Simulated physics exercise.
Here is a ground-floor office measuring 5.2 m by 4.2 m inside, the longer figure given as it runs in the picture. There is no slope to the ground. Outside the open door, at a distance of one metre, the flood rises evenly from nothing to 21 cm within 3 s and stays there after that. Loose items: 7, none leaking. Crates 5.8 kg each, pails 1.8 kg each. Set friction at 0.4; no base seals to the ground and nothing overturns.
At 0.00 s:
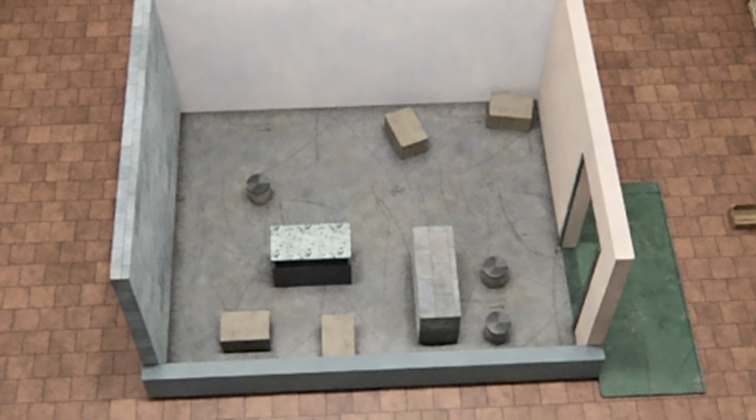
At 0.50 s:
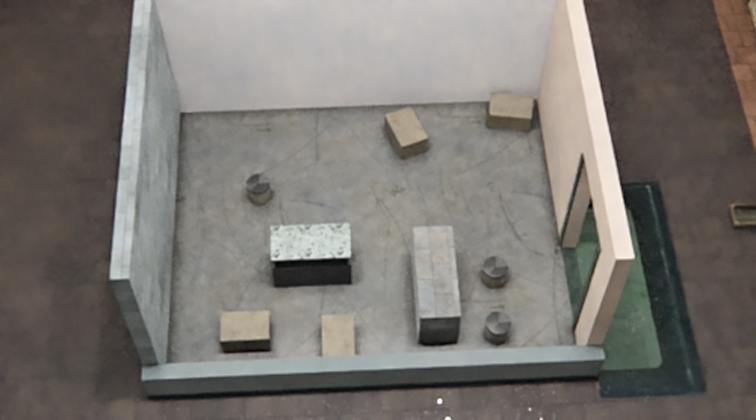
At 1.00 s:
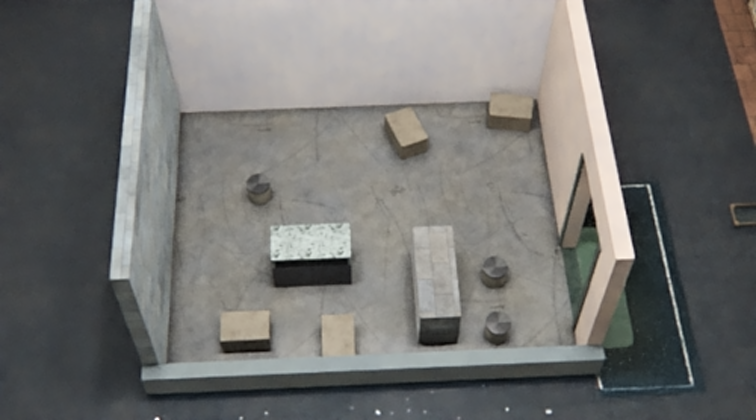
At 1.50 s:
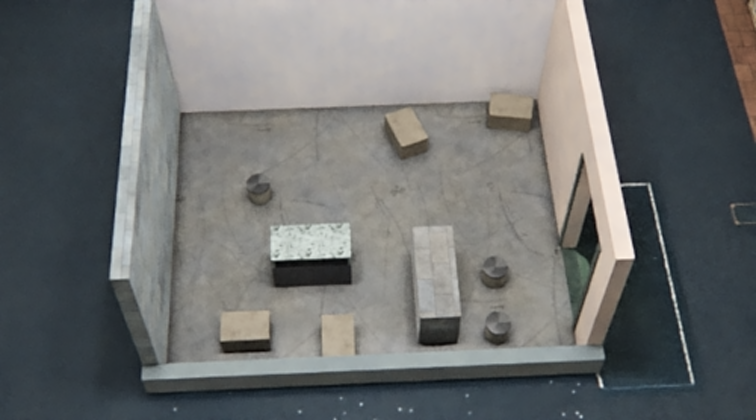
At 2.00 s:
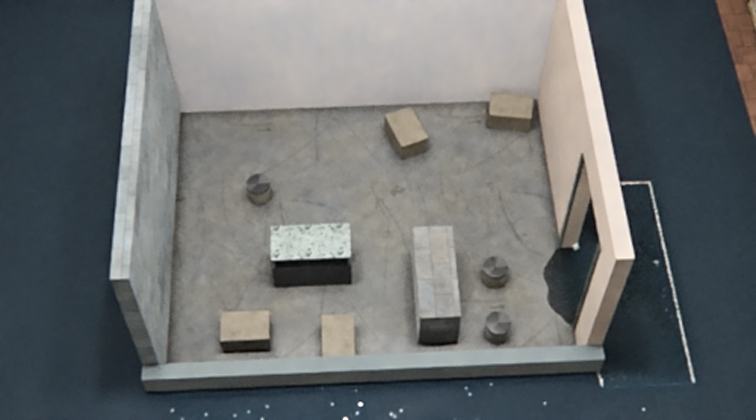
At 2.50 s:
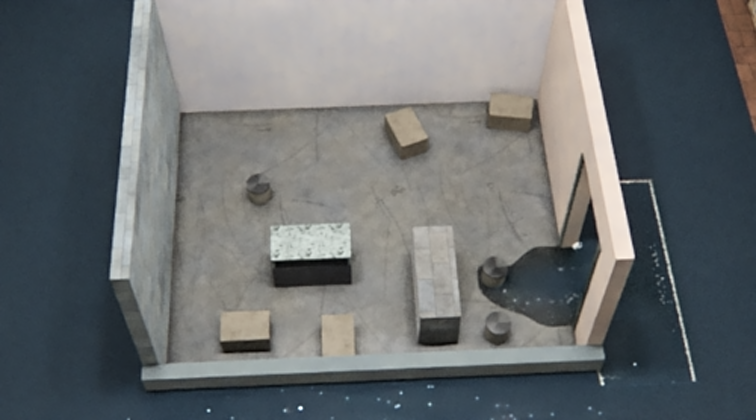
Dark water spreading over brick paving around a roofless office, covering a green mat, then creeping through the open doorway at right.
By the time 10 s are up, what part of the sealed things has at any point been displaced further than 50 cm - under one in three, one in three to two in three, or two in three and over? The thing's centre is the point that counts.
The part displaced is two in three and over.
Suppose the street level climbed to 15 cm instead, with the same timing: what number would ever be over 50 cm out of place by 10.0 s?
Then the count would be 4.
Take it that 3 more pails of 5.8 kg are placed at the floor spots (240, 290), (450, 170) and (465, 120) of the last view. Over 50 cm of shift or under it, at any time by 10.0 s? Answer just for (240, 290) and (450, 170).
First one stays within it, second one goes beyond it.
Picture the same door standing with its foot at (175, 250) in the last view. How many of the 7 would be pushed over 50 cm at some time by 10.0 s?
5.
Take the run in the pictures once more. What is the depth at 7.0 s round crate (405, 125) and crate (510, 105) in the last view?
Close to 6 and 3 centimetres.
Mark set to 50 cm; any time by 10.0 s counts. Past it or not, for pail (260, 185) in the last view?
It is below the mark.
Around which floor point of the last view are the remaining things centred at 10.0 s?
They're centred close to (269, 215).
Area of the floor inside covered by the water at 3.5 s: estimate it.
At that time the wet patch spans about 3.5 m2.
After 3.5 s 0 of 7 are over 50 cm from their spots; 1 afloat.
After 4.5 s 2 of 7 are over 50 cm from their spots; 2 afloat.
After 7.0 s 4 of 7 are over 50 cm from their spots; 4 afloat.
After 10.0 s 6 of 7 are over 50 cm from their spots, and 6 have been at some point; 7 afloat.
